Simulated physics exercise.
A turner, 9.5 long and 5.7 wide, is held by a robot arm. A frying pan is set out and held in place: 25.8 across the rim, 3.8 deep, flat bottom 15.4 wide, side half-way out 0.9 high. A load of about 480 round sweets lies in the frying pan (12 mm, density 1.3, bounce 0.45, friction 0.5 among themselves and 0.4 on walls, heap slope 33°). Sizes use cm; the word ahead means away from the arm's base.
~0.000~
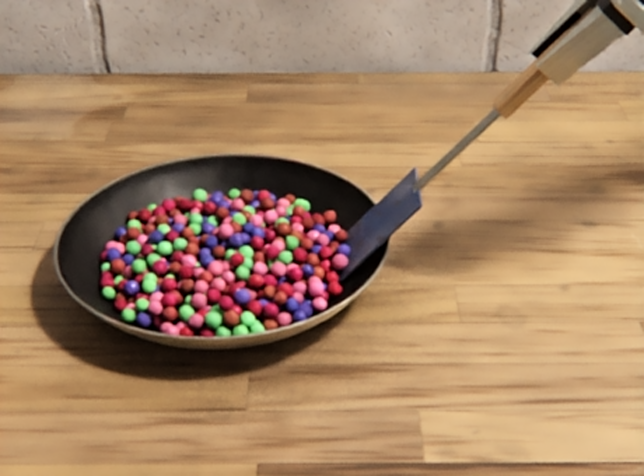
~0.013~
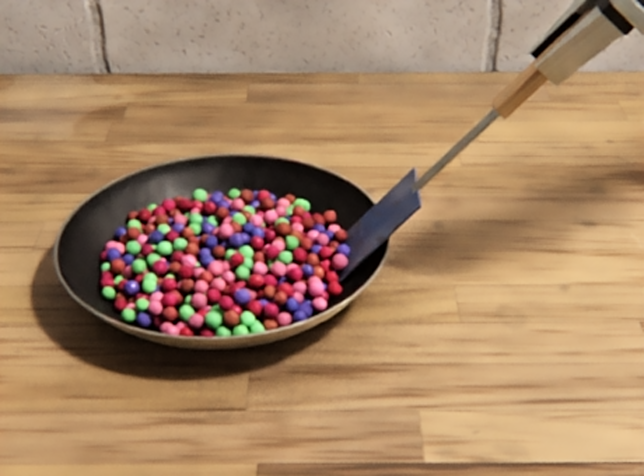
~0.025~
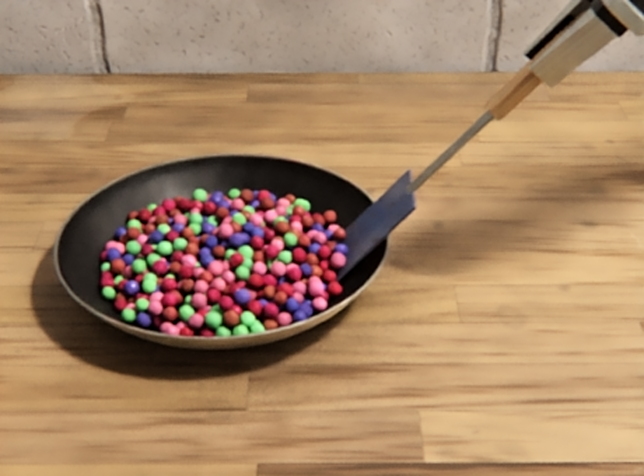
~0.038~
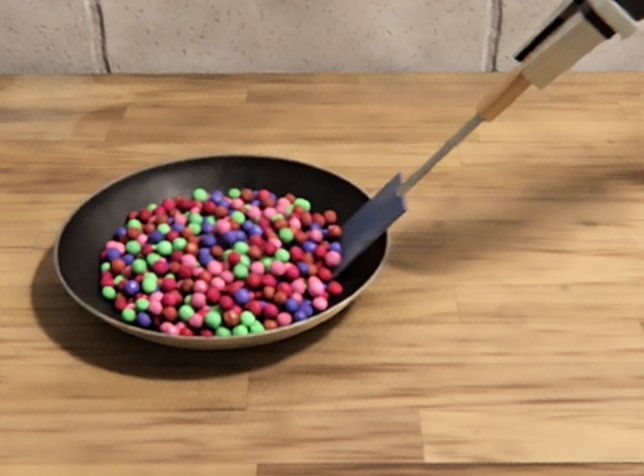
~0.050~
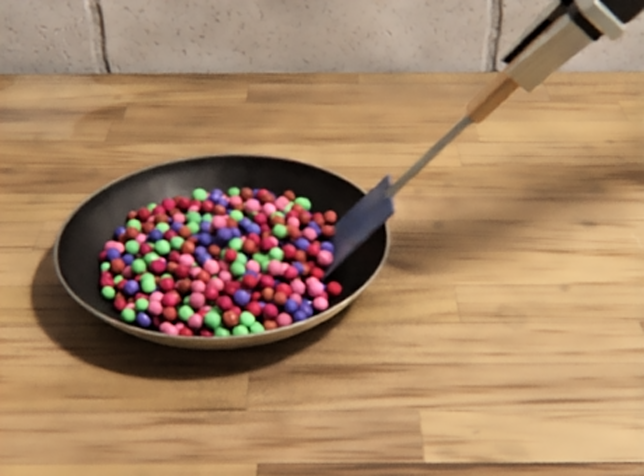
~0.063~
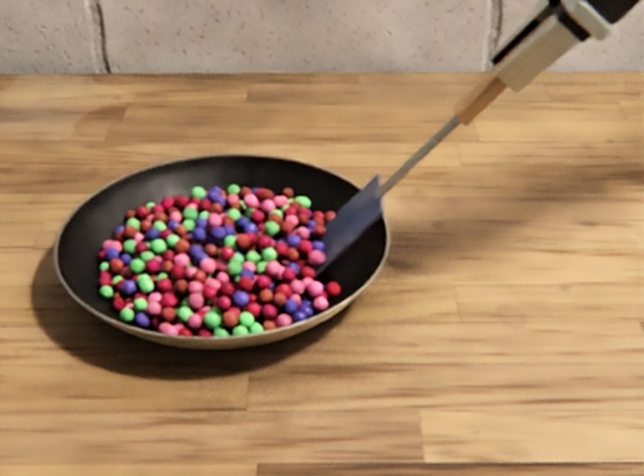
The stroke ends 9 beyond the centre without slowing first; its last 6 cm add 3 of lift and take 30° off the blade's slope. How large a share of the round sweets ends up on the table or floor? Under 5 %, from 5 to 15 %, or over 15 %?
From 5 to 15 %.
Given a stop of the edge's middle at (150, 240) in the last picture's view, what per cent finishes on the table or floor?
My guess is roughly 0 percent.
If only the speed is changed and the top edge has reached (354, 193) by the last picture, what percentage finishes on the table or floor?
Share: Roughly 20 %.
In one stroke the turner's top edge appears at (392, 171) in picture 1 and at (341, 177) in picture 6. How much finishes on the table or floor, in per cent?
Roughly 20 %.
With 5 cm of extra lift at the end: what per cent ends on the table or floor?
About 10 %.
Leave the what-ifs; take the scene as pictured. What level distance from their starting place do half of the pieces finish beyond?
I'd estimate close to 2 centimetres.
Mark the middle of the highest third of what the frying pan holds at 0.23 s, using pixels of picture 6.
Near (156, 239).
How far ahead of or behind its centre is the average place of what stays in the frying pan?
Some 3.0 cm ahead of the centre.
After 0.15 s, sloping 49°, highest piece 5 above the table; 480 in the frying pan.
After 0.23 s, sloping 39°, highest piece 7 above the table; 480 in the frying pan.
After 0.47 s, sloping 19°, highest piece 5 above the table; 435 in the frying pan, 41 on the table or floor, 4 on the blade or in flight.
After 1.52 s, sloping 19°, highest piece 5 above the table; 434 in the frying pan, 46 on the table or floor.
In the end, 434 in the frying pan, 46 on the table or floor. That is 10 % on the table or floor.
